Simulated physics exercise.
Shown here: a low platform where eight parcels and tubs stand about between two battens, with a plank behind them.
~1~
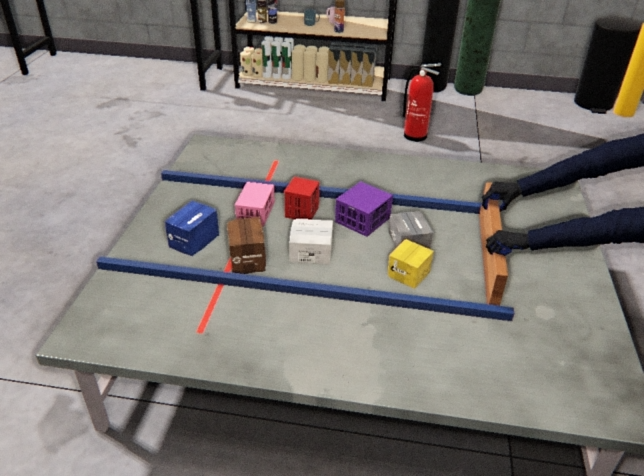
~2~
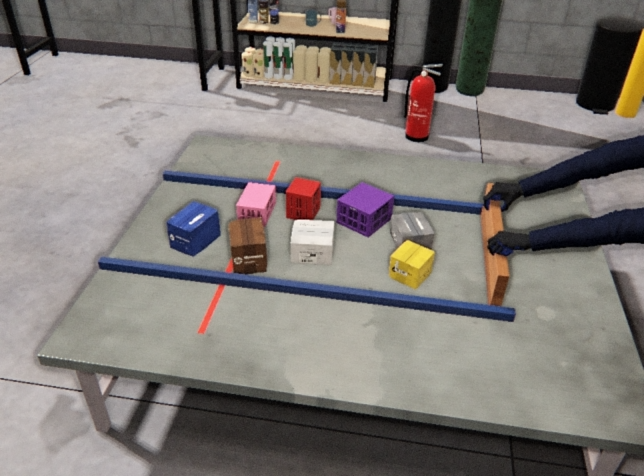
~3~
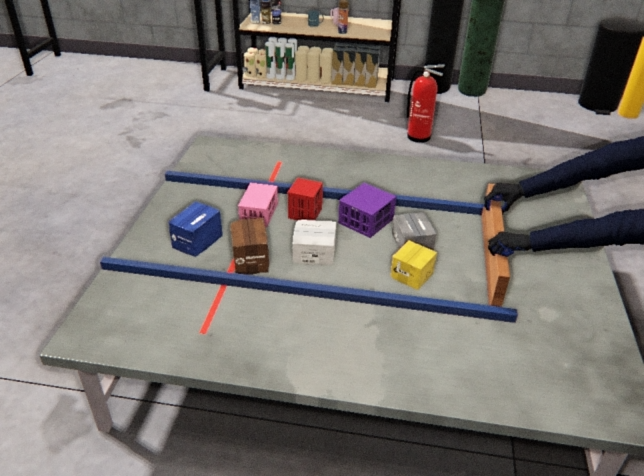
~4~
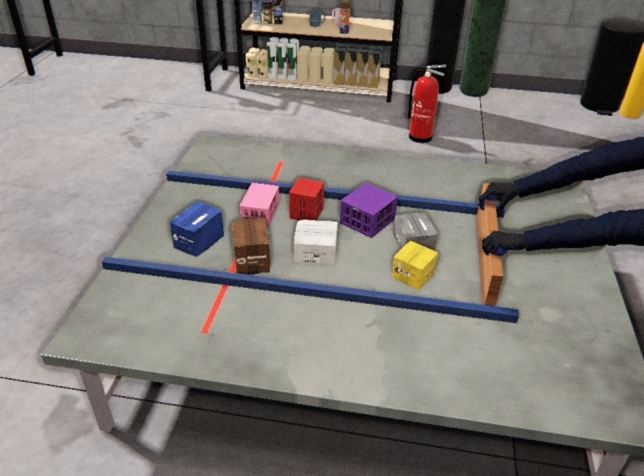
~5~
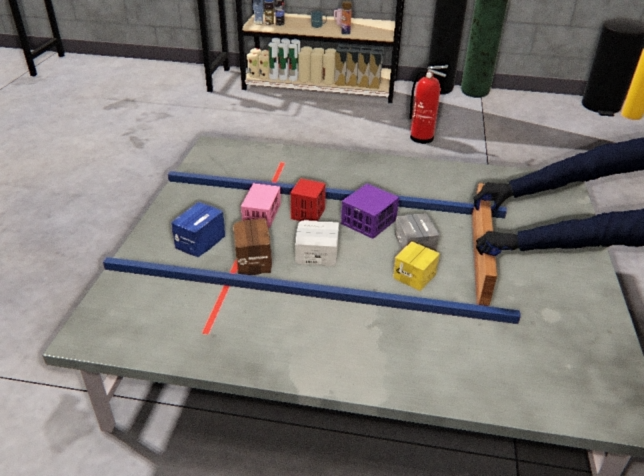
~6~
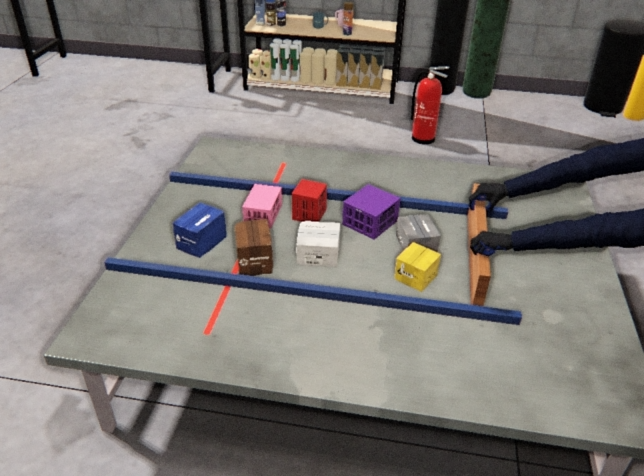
Two dark-sleeved arms held a wooden plank upright at the right of a table and slid it slightly left toward eight colourful boxes and crates between two blue strips, while the boxes stayed put.
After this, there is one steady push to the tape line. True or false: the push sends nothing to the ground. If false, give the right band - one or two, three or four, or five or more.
True.
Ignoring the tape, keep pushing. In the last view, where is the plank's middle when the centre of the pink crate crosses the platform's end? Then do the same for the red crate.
The middle is at (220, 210) when it's the pink crate, and at (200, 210) when it's the red crate.
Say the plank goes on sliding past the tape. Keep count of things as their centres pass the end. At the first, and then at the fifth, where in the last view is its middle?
At (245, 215) for the first, at (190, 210) for the fifth.
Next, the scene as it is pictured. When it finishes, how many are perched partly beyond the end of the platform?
Count: 1.
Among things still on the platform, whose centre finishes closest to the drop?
The blue parcel, that one.
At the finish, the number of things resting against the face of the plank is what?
My count gives 3.
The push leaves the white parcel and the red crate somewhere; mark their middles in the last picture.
Final spots - white parcel (196, 231), red crate (202, 192).
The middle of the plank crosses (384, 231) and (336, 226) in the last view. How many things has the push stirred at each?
At first I count 4, and then 7.
Soon after, none off yet; blue parcel at rest near (200, 230); pink crate at rest near (263, 206); brown box at rest near (254, 247).
Then, none off yet; blue parcel at rest near (200, 230); pink crate moved a little near (257, 206); brown box moving near (251, 248).
Further on, none off yet; blue parcel moved a little near (182, 223); pink crate moved about its own width near (215, 210); brown box moved about its own width near (195, 245).
At rest, the number that fall off is zero.
